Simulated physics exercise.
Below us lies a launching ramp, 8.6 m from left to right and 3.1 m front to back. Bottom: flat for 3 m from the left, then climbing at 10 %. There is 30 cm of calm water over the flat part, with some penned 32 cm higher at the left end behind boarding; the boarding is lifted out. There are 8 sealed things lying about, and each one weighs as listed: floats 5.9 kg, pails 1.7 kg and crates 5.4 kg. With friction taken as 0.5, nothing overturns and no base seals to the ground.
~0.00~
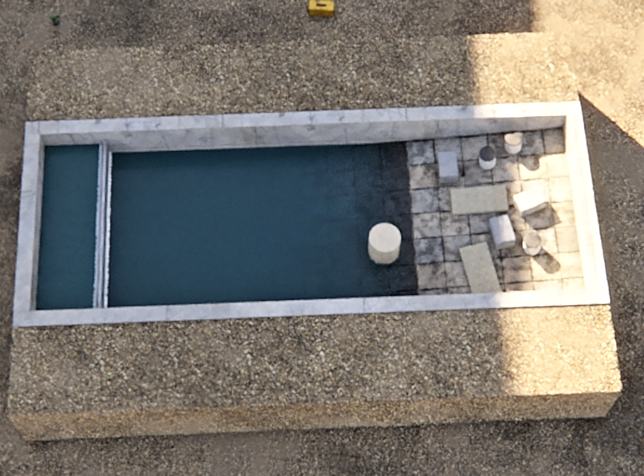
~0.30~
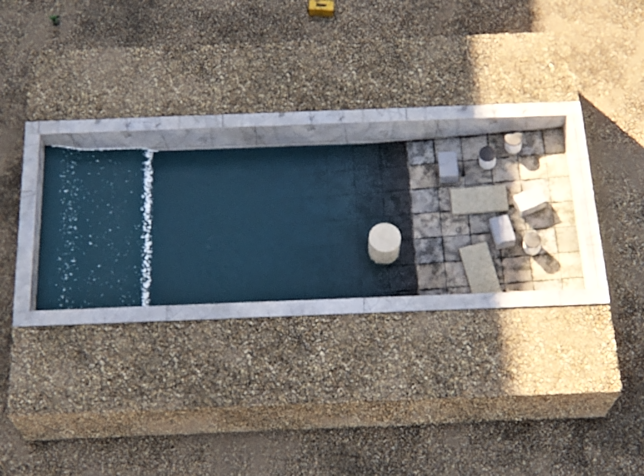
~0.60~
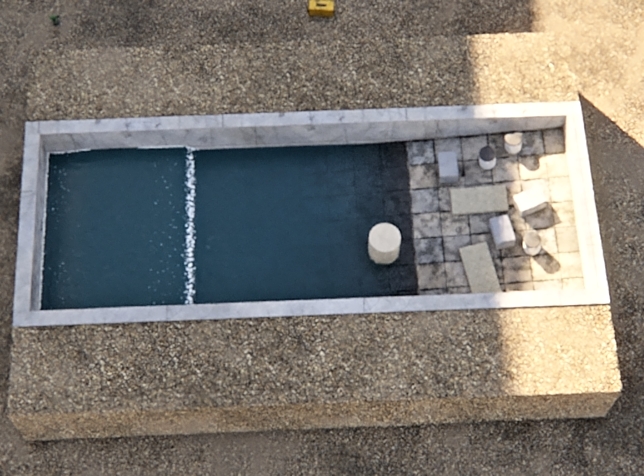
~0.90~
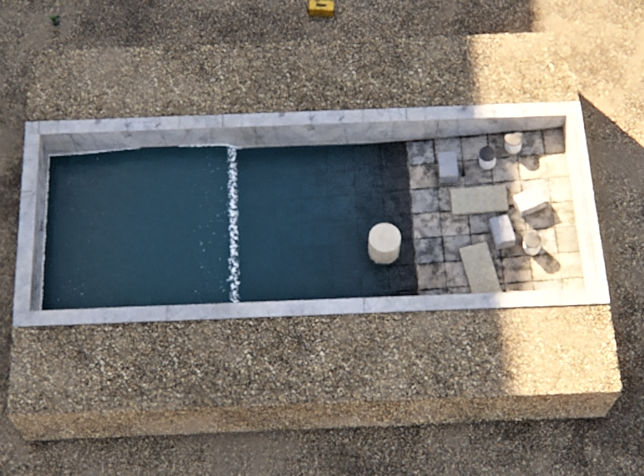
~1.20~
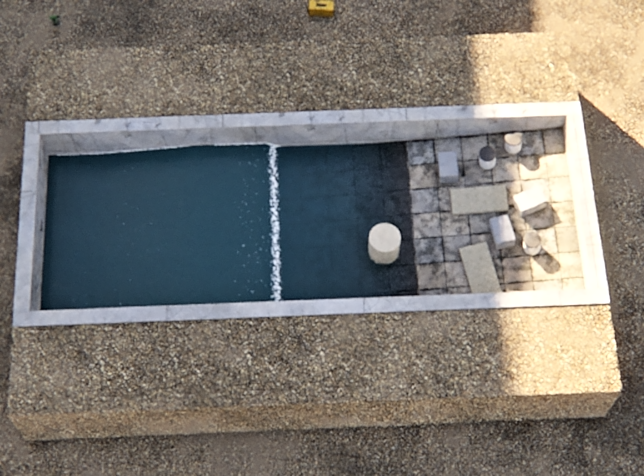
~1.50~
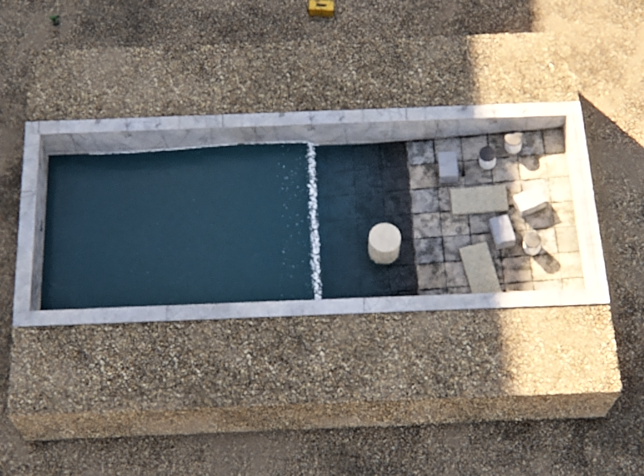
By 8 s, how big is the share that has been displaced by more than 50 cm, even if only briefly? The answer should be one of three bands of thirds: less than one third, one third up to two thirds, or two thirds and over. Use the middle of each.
It falls in the band two thirds and over.
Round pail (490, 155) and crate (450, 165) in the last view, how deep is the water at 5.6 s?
First roughly 3 cm, second roughly 5 cm.
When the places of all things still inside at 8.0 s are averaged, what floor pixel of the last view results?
Mean position approx. (365, 219).
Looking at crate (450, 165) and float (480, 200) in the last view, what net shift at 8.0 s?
Shifts: 200 cm / 350 cm.
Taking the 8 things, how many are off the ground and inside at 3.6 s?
Count: 3.
After 2.1 s 0 of 8 are over 50 cm from their spots; 0 afloat.
After 3.6 s 3 of 8 are over 50 cm from their spots; 3 afloat.
After 5.6 s 4 of 8 are over 50 cm from their spots; 8 afloat.
After 8.0 s 8 of 8 are over 50 cm from their spots, and 8 have been at some point; 4 afloat.
